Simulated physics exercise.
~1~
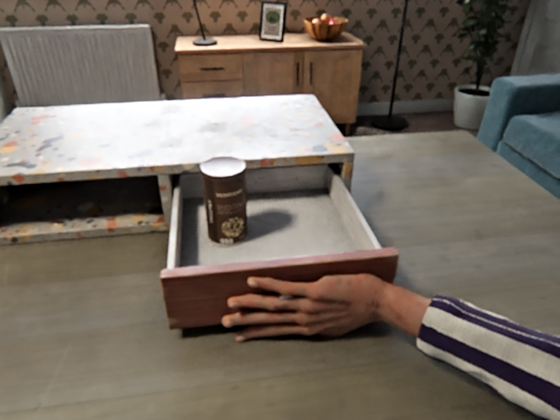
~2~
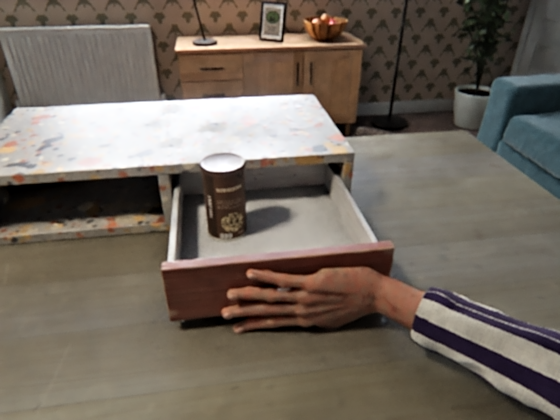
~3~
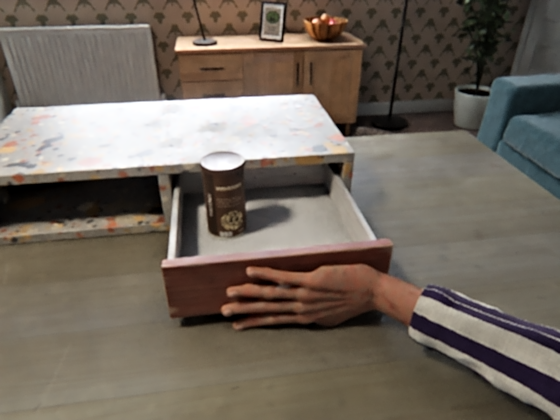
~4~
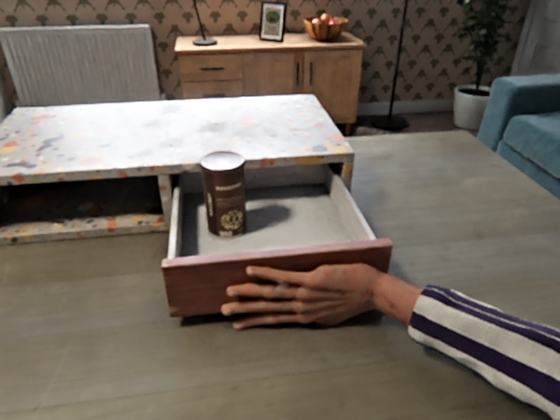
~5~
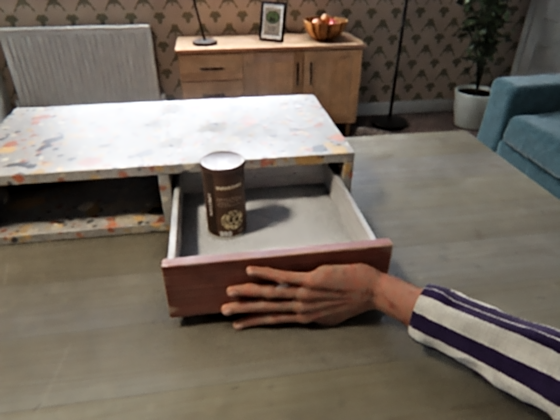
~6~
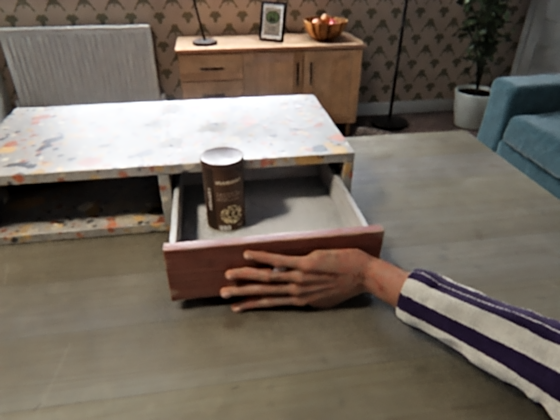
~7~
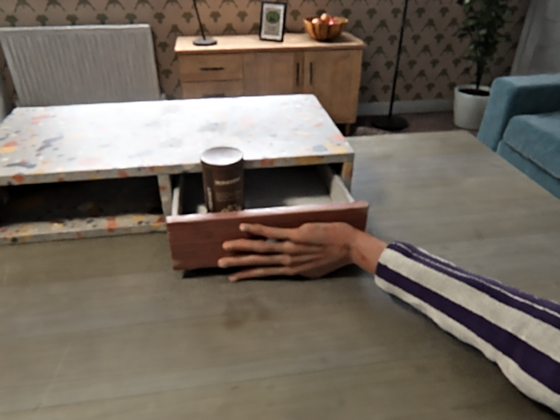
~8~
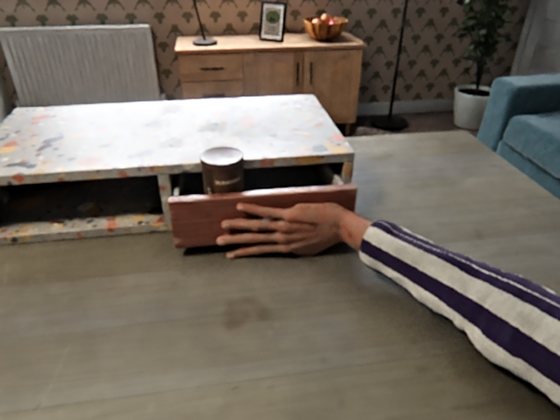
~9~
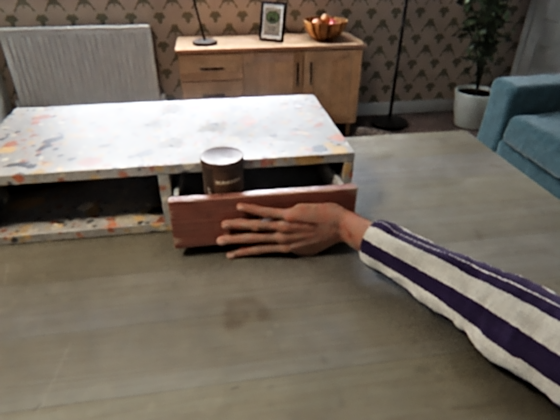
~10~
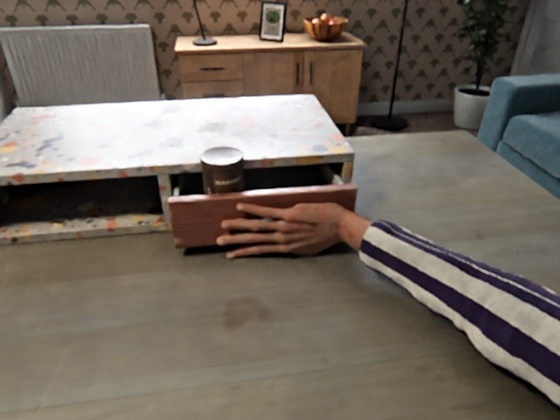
The footage shows a hand in a striped sleeve pressing the reddish front of an open drawer holding an upright brown tin, first nudging it slightly, pausing, then pushing it farther into the paint-speckled chest until it stops, still ajar, with the hand resting against it.
